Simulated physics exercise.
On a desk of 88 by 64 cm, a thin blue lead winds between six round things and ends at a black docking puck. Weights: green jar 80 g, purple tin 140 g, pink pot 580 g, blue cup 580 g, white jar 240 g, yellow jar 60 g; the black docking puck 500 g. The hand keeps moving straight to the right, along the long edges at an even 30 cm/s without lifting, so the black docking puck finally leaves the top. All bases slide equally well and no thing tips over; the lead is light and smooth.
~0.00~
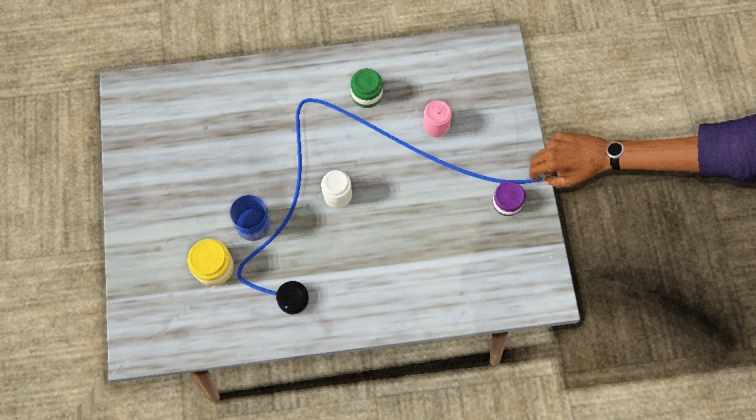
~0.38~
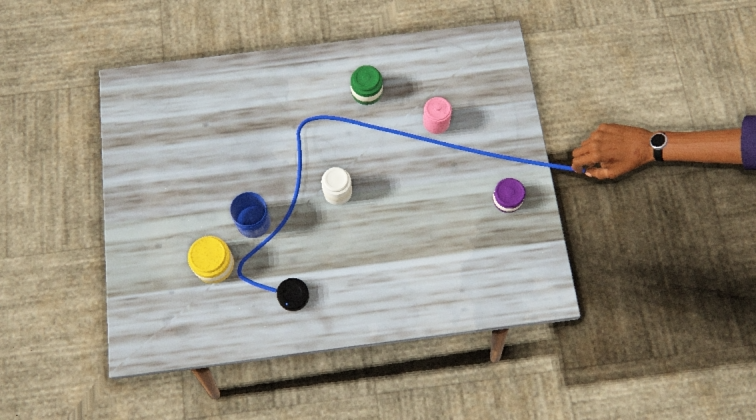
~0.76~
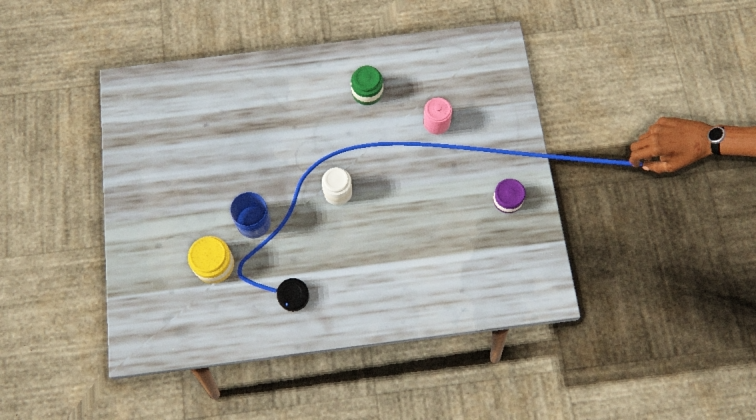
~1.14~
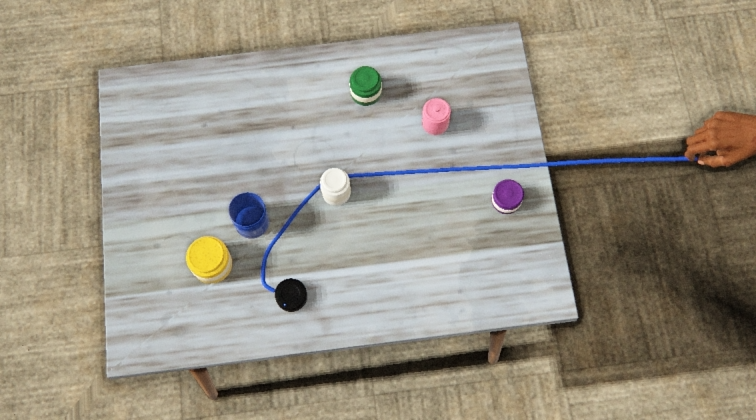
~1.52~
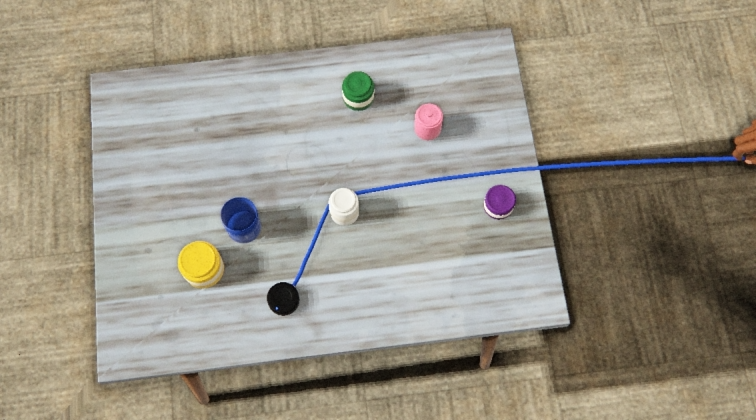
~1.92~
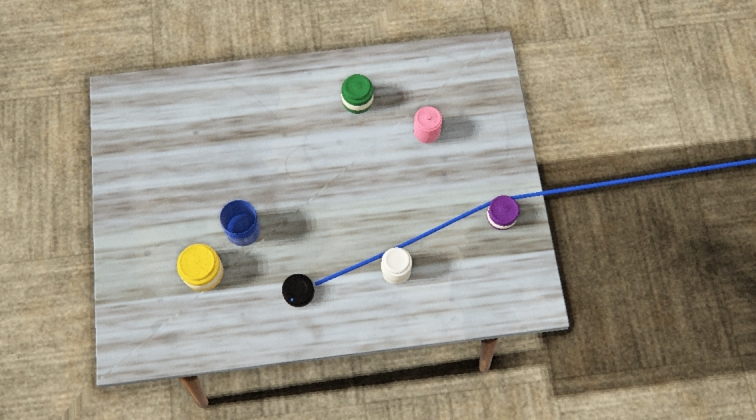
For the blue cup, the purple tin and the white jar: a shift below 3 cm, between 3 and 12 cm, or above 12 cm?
The blue cup barely shifts, the purple tin slides into the middle band, the white jar travels a long way.
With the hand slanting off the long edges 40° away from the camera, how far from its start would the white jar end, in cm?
About 16 cm.
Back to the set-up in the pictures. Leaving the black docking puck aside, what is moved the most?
The white jar.
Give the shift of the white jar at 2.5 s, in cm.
Some 22 cm.
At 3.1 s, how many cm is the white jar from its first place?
About 22 cm.
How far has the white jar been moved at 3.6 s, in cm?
About 22 cm.
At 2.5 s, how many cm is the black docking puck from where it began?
About 22 cm.
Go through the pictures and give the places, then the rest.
Shows, docking puck (292, 296); blue cup (248, 212); purple tin (510, 195); white jar (336, 182); lead through (440, 162) (339, 109) (300, 170) (251, 257); 0 cm pulled, in the first picture.
Shows, lead through (430, 140) (300, 167); 8 cm pulled, in the second picture.
Shows, lead through (484, 150) (309, 171); 20 cm pulled, in the third picture.
Shows, lead through (540, 165) (357, 175); 31 cm pulled, in the fourth picture.
Shows, white jar (343, 199); lead through (589, 164) (408, 184); 43 cm pulled, in the fifth picture.
Shows, docking puck (298, 289); blue cup (238, 217); purple tin (504, 209); white jar (397, 260); lead through (701, 169) (586, 187) (472, 212) (377, 257); 55 cm pulled, in the sixth picture.
By 2.5 s the black docking puck has slid 21 cm, and the shifts are, white jar 21 cm, purple tin 5 cm.
By 3.1 s the black docking puck has slid 37 cm, and the shifts are, white jar 22 cm, purple tin 5 cm.
By 3.6 s the black docking puck has slid 53 cm, and the shifts are, white jar 22 cm, purple tin 8 cm.
By 4.0 s the black docking puck is off the top, and the shifts are, white jar 22 cm at (407, 266), purple tin 8 cm at (532, 230), blue cup 0 cm at (238, 217).
